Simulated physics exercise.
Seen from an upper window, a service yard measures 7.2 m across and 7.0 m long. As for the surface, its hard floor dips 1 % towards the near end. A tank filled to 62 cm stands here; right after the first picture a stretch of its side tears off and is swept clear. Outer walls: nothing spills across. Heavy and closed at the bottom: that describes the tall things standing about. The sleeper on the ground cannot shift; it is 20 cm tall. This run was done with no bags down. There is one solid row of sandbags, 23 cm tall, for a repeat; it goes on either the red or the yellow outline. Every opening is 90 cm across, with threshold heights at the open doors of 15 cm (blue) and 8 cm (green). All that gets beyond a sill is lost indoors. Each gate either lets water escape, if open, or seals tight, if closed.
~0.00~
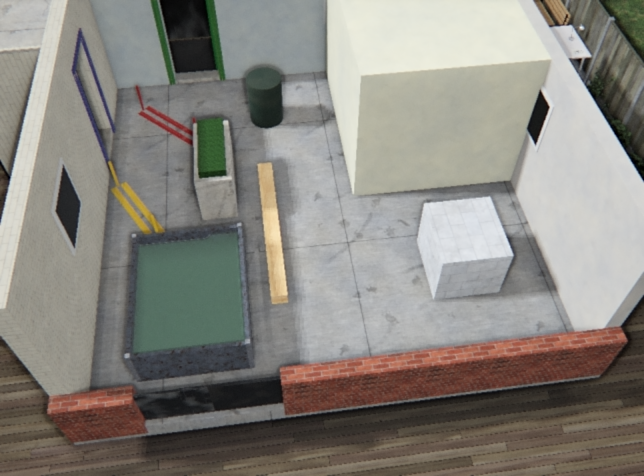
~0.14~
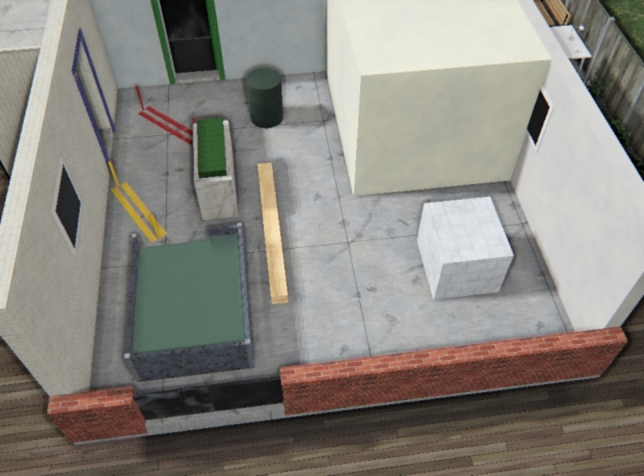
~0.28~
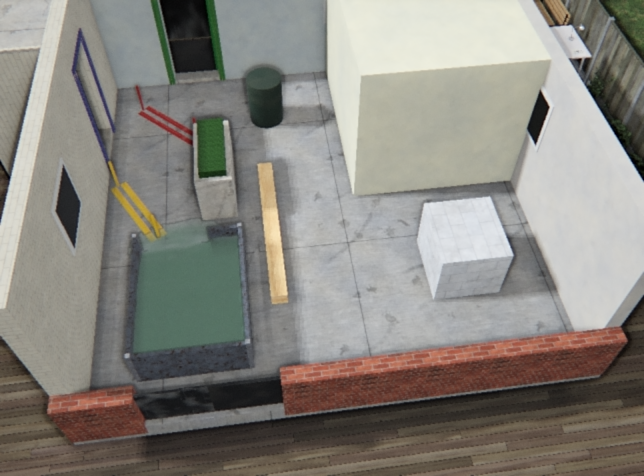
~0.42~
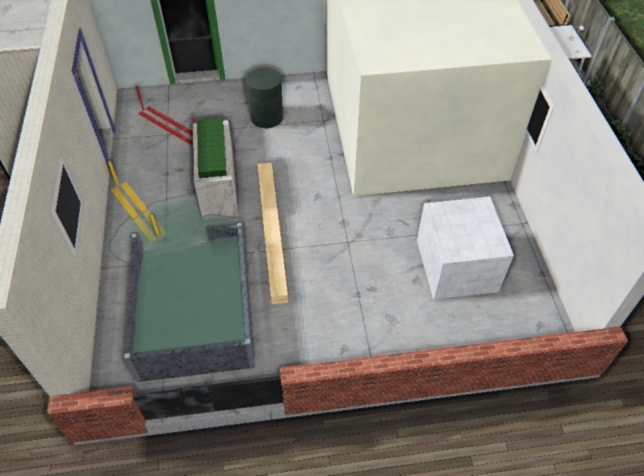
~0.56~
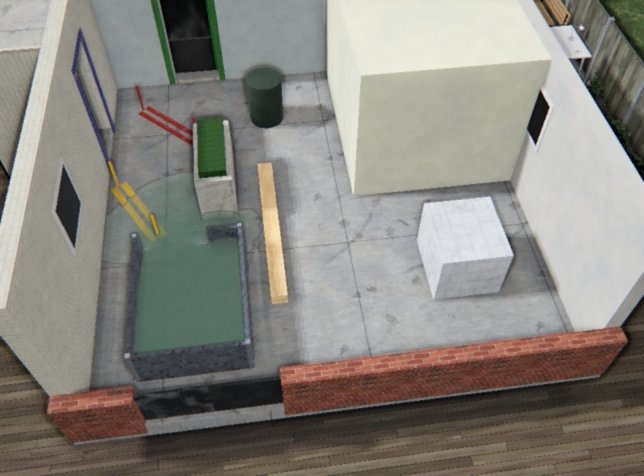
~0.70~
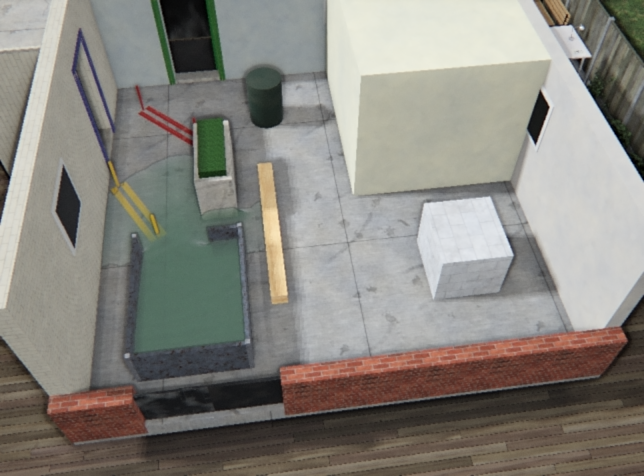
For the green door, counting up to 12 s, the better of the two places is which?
I would choose red.
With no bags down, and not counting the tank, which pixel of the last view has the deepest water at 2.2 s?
Near (118, 93).
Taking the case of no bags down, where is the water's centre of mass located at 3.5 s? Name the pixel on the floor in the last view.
The water is centred close to (181, 202).
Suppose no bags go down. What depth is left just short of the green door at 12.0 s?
Depth: Approx. 3.5 cm.
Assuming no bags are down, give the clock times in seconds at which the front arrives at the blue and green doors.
Blue door 1.1 seconds, green door 1.5 seconds.
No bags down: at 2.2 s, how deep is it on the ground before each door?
In centimetres, blue: 13; green: 16.
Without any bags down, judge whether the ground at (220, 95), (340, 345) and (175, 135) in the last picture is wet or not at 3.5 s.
One by one, I'd say swamped, spared and swamped.
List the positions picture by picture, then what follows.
In the first frame, still water, 62 cm deep, in the tank at (189, 289).
In the second frame, the front is at a hidden place, 0.6 m from the gap on the tank's far side; 0.3 m2 of floor is under water; 62 cm left at the back of the tank.
In the third frame, water pours out on the tank's far side and has run 0.9 m, to a hidden place; typically 10 cm deep outside, 62 cm at the tank's back.
In the fourth frame, water pours out on the tank's far side and has run 1.3 m, to (198, 199); typically 8 cm deep outside, 62 cm at the tank's back.
In the fifth frame, water pours out on the tank's far side and has run 1.9 m, to (177, 176); typically 7 cm deep outside, 61 cm at the tank's back.
In the sixth frame, the front is at (168, 160), 2.3 m from the gap on the tank's far side; 3.9 m2 of floor is under water; 54 cm left at the back of the tank.
After 1.4 s water covers 25 % of the floor and is deepest (30 cm) near (170, 251) in the run without bags; in at the green door, 0 L with no bags, 0 L with the row on red, 0 L on yellow.
After 2.2 s water covers 30 % of the floor and is deepest (38 cm) near (118, 93) in the run without bags; in at the green door, 18 L with no bags, 0 L with the row on red, 18 L on yellow.
After 3.5 s water covers 40 % of the floor and is deepest (26 cm) near (136, 97) in the run without bags; in at the green door, 72 L with no bags, 0 L with the row on red, 58 L on yellow.
After 7.0 s water covers 70 % of the floor and is deepest (14 cm) near (314, 88) in the run without bags; in at the green door, 116 L with no bags, 2 L with the row on red, 74 L on yellow.
After 12.0 s water covers 85 % of the floor and is deepest (14 cm) near (115, 413) in the run without bags; in at the green door, 117 L with no bags, 2 L with the row on red, 75 L on yellow.
